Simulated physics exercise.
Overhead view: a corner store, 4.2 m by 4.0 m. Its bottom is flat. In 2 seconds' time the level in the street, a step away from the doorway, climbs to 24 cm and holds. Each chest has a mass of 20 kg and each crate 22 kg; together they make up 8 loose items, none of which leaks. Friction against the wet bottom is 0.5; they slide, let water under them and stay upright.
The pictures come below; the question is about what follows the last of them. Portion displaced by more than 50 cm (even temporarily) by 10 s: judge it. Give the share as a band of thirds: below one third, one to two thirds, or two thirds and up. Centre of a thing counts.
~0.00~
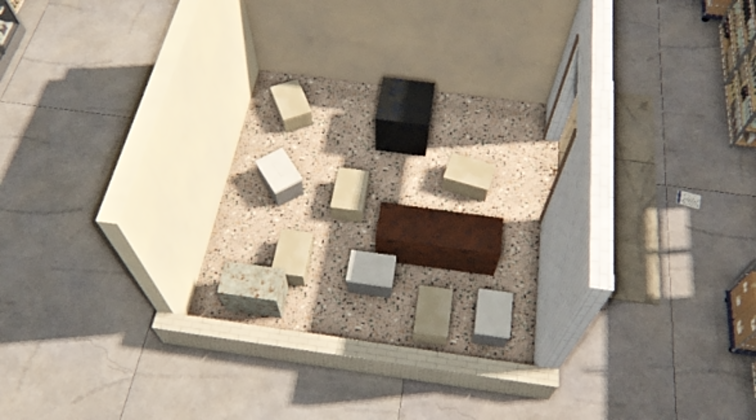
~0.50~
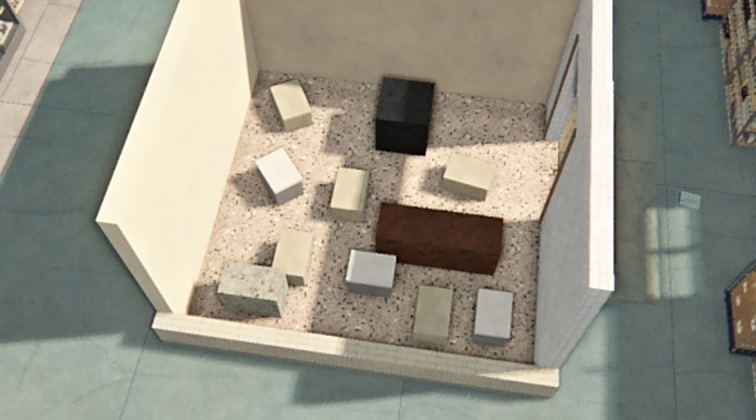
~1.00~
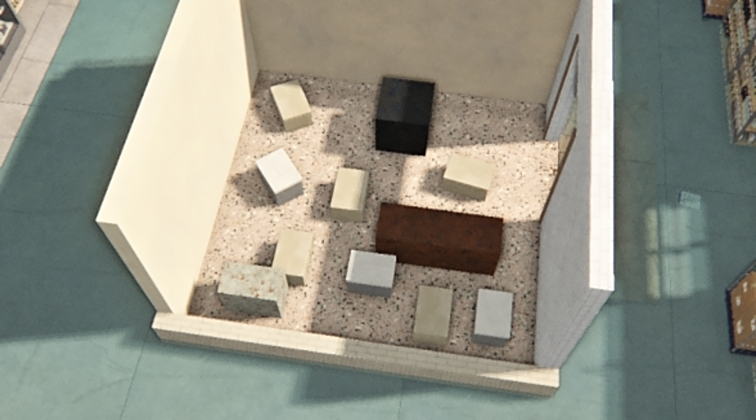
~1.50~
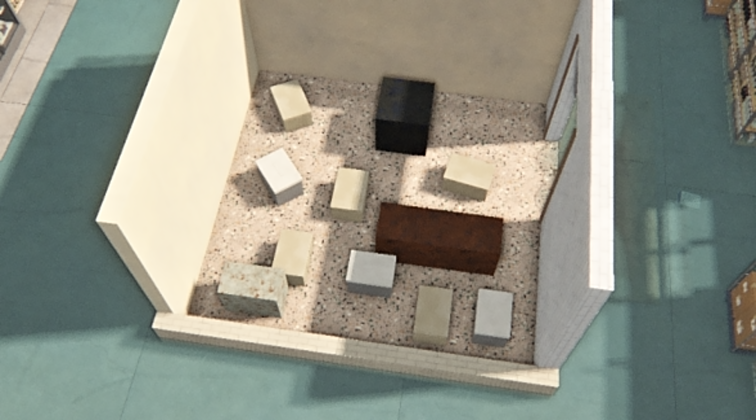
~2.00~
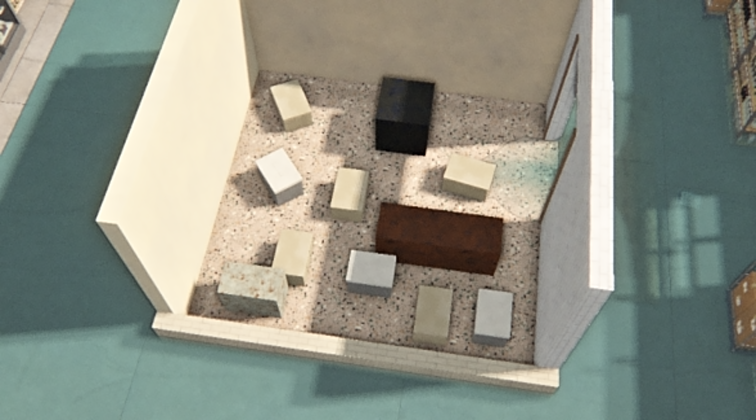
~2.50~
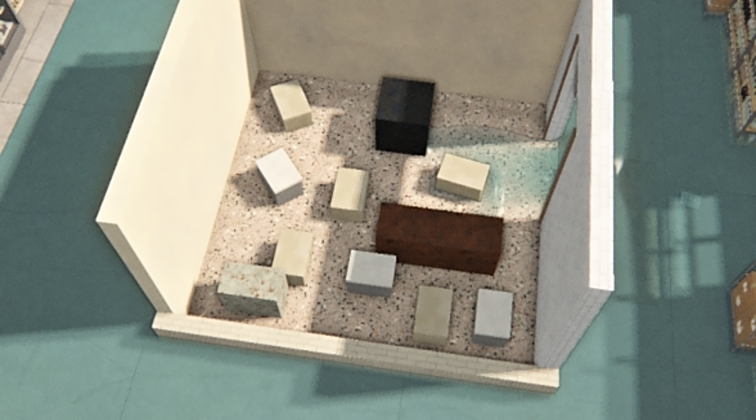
Some of them.
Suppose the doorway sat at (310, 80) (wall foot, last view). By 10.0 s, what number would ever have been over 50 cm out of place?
That would give 6.
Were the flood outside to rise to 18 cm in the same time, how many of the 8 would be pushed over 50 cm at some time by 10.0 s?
With that change, 1 of them.
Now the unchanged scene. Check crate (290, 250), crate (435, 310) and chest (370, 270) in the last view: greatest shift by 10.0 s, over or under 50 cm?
In turn: Below the mark, below the mark, below the mark.
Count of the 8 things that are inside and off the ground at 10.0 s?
That would be 4 of them.
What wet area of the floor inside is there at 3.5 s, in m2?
5.0 m2.
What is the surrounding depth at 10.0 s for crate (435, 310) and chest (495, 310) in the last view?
Close to 7 and 3 centimetres.
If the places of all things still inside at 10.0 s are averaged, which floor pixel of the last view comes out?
It works out to somewhere near (334, 252) on the floor.
After 3.5 s 1 of 8 are over 50 cm from their spots; 0 afloat.
After 4.5 s 1 of 8 are over 50 cm from their spots; 0 afloat.
After 7.0 s 2 of 8 are over 50 cm from their spots; 2 afloat.
After 10.0 s 3 of 8 are over 50 cm from their spots, and 3 have been at some point; 4 afloat.
